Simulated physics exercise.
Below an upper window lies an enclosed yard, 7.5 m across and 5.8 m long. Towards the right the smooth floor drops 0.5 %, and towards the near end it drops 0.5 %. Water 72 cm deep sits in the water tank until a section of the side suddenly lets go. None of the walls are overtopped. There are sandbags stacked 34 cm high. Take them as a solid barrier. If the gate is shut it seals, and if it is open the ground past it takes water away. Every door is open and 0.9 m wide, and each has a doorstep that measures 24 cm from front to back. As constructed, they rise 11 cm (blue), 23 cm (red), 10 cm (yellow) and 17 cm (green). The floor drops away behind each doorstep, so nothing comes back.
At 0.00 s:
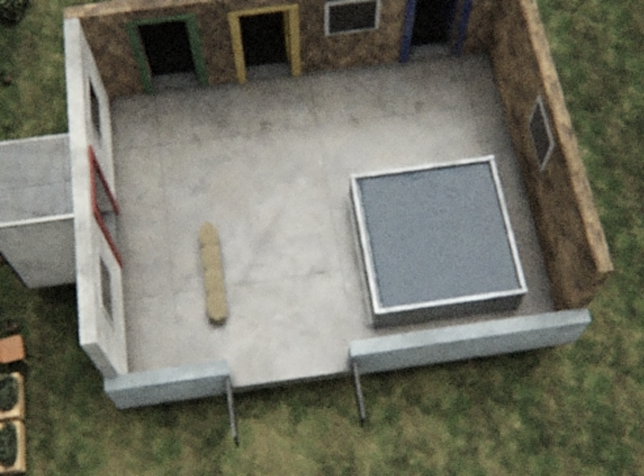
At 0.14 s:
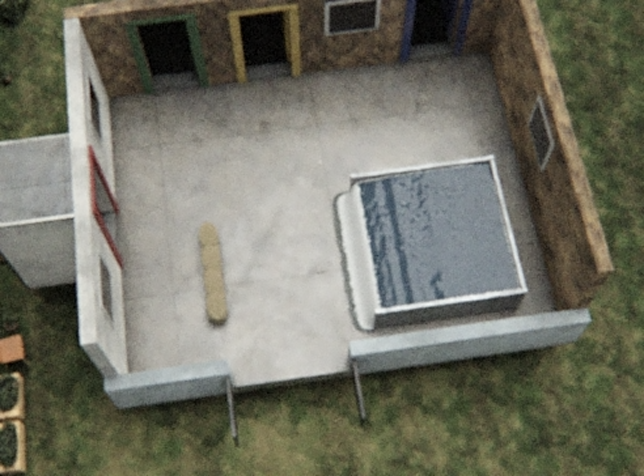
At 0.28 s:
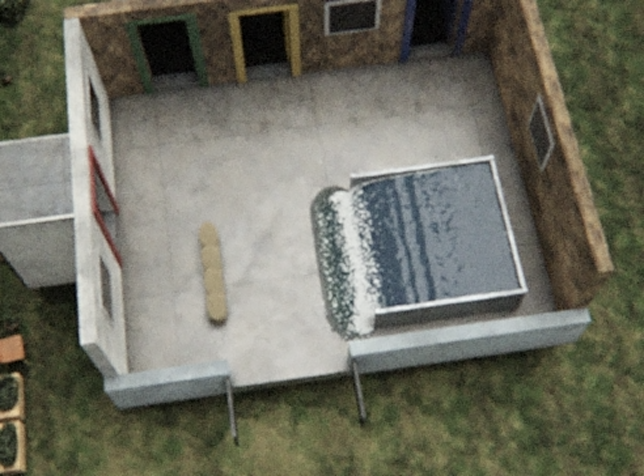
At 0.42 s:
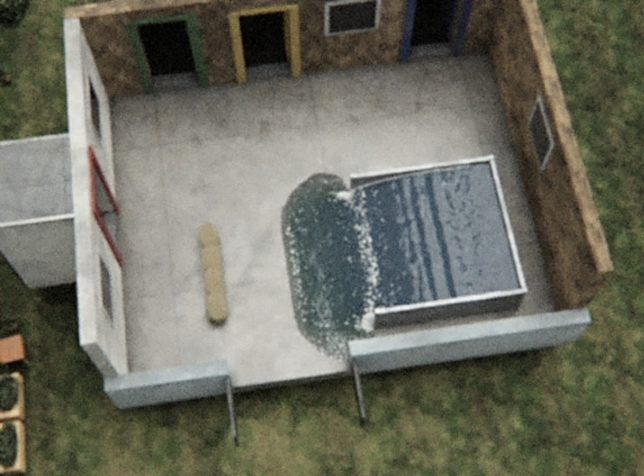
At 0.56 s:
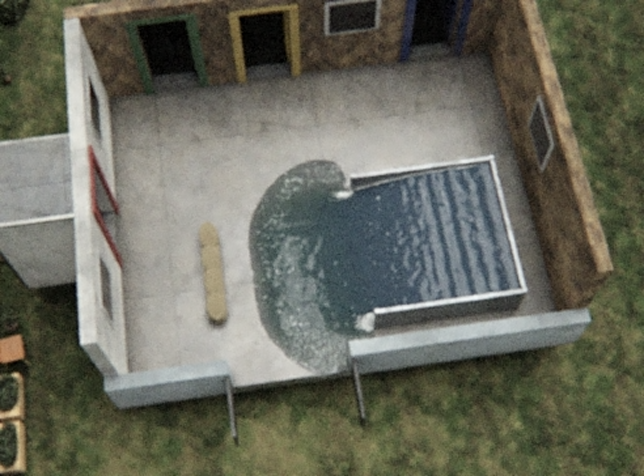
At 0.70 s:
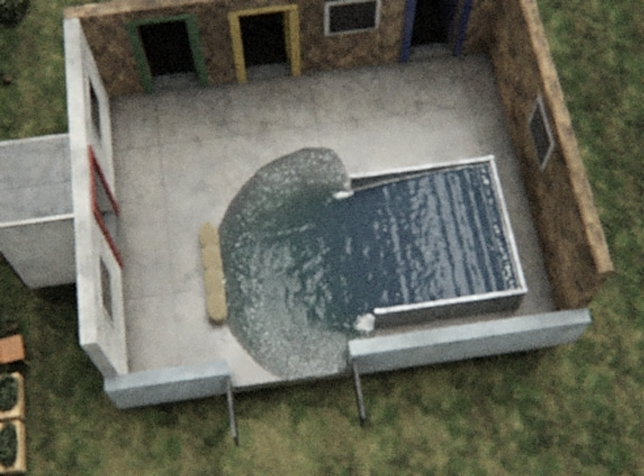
The clip opens on a walled yard seen from above, with a full, still water tank at the right and a low row of sandbags at the left. The tank's left side gives way and water pours out, fanning leftward across the pale floor in a widening, rippling sheet that reaches the sandbags.
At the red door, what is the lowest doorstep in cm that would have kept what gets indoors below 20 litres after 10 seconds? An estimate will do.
Somewhere near 12 cm.
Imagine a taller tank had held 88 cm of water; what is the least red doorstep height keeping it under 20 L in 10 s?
About 18 centimetres.
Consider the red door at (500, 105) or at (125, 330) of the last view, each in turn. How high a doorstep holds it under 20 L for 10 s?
Around 12.0 and 14.0 cm respectively.
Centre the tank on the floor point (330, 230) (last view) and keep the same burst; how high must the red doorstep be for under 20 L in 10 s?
About 26 centimetres.
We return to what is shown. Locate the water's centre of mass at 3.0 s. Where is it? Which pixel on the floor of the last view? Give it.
At about (283, 245).
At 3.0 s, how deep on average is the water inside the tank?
About 19 centimetres.
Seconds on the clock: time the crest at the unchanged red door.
6.0 s.
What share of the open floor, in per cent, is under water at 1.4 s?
Wet share: Near 40 %.
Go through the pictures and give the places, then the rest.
The first picture shows the water tank at (436, 234) is whole and still, 72 cm deep; the red door at (107, 214) is dry.
In the second picture, the front is at (359, 324), 0.3 m from the gap at (365, 253); 0.6 m2 of floor is wet, 72 cm left at the back.
In the third picture, the front is at (329, 312), 0.8 m from the gap at (365, 255); 1.9 m2 of floor is wet, 72 cm left at the back.
In the fourth picture, the front is at (298, 313), 1.3 m from the gap at (365, 255); 3.8 m2 of floor is wet, 72 cm left at the back.
In the fifth picture, the front is at (263, 312), 1.9 m from the gap at (365, 256); 6.2 m2 of floor is wet, 72 cm left at the back.
In the sixth picture, the front is at (230, 320), 2.5 m from the gap at (365, 256); 8.7 m2 of floor is wet, 65 cm left at the back; the red door at (107, 214), 4.5 m from the gap, is still 1.8 m from the nearest water.
After 1.4 s water covers 40 % of the floor, deepest (47 cm) near (224, 275); it has not reached the red door.
After 3.0 s water covers 55 % of the floor, deepest (40 cm) near (129, 112); 16 cm at the red door, 0 litres in over its 23 cm doorstep.
After 10.0 s water covers 95 % of the floor, deepest (18 cm) near (555, 327); 8 cm at the red door, 0 litres in over its 23 cm doorstep.
At the red door as built, the water arrived by 1.5 s and peaked near 18 cm at 6.0 s.
With a doorstep of 10.5 cm, 34 litres would have come in within the 10 s; with 14 cm, 10 litres. So under 20 litres takes about 12 cm.
